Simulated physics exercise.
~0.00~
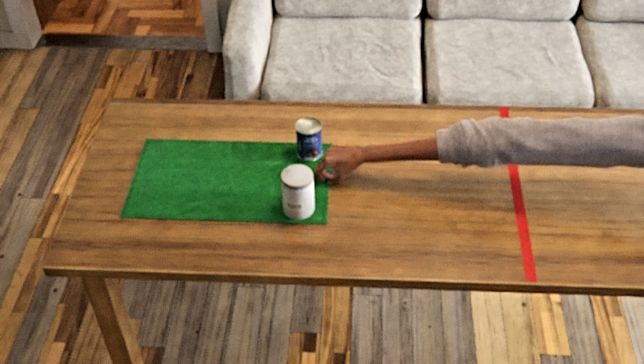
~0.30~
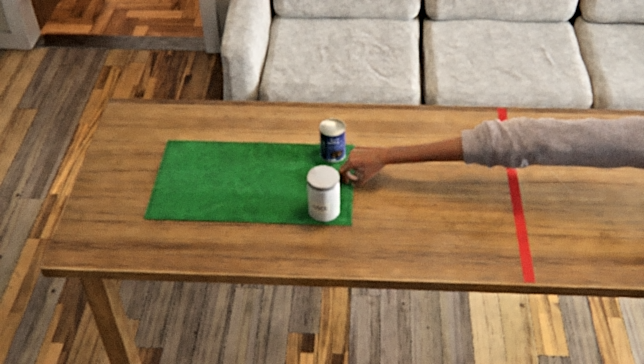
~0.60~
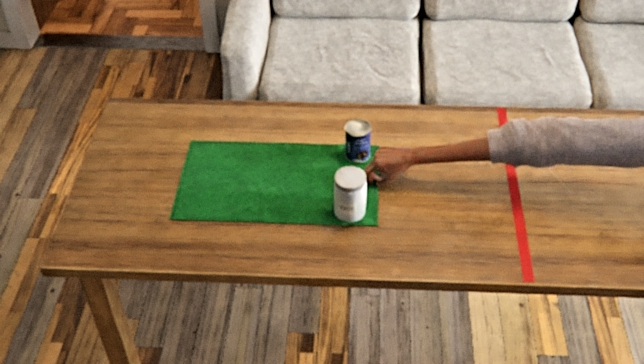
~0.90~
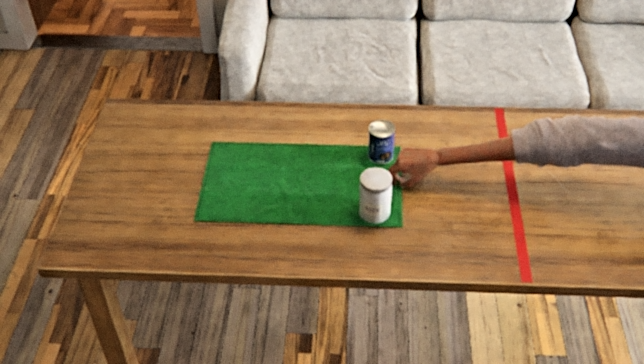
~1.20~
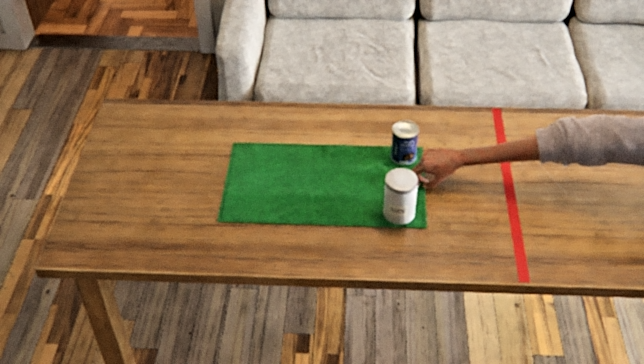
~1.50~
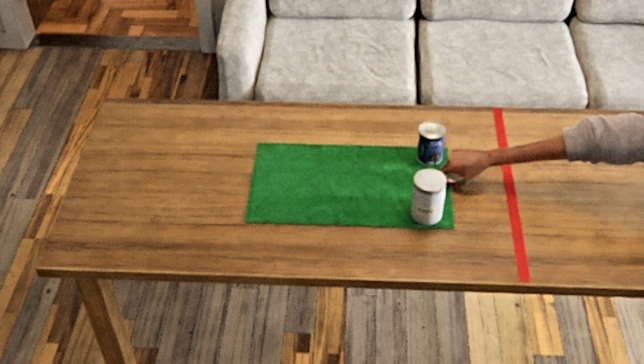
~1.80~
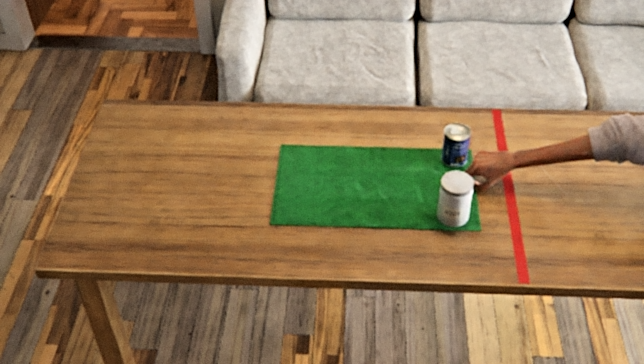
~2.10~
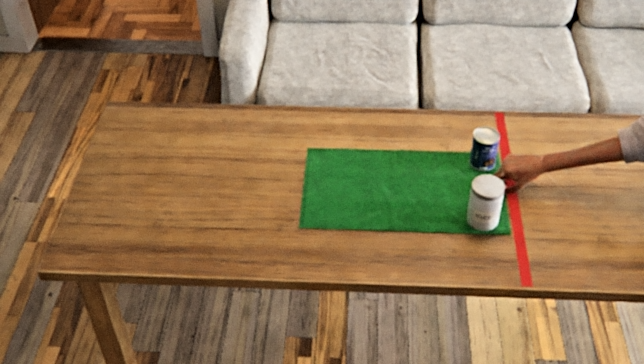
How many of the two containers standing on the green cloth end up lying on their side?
None of them do. The white jar and the blue tin are both still upright on the cloth at the end.
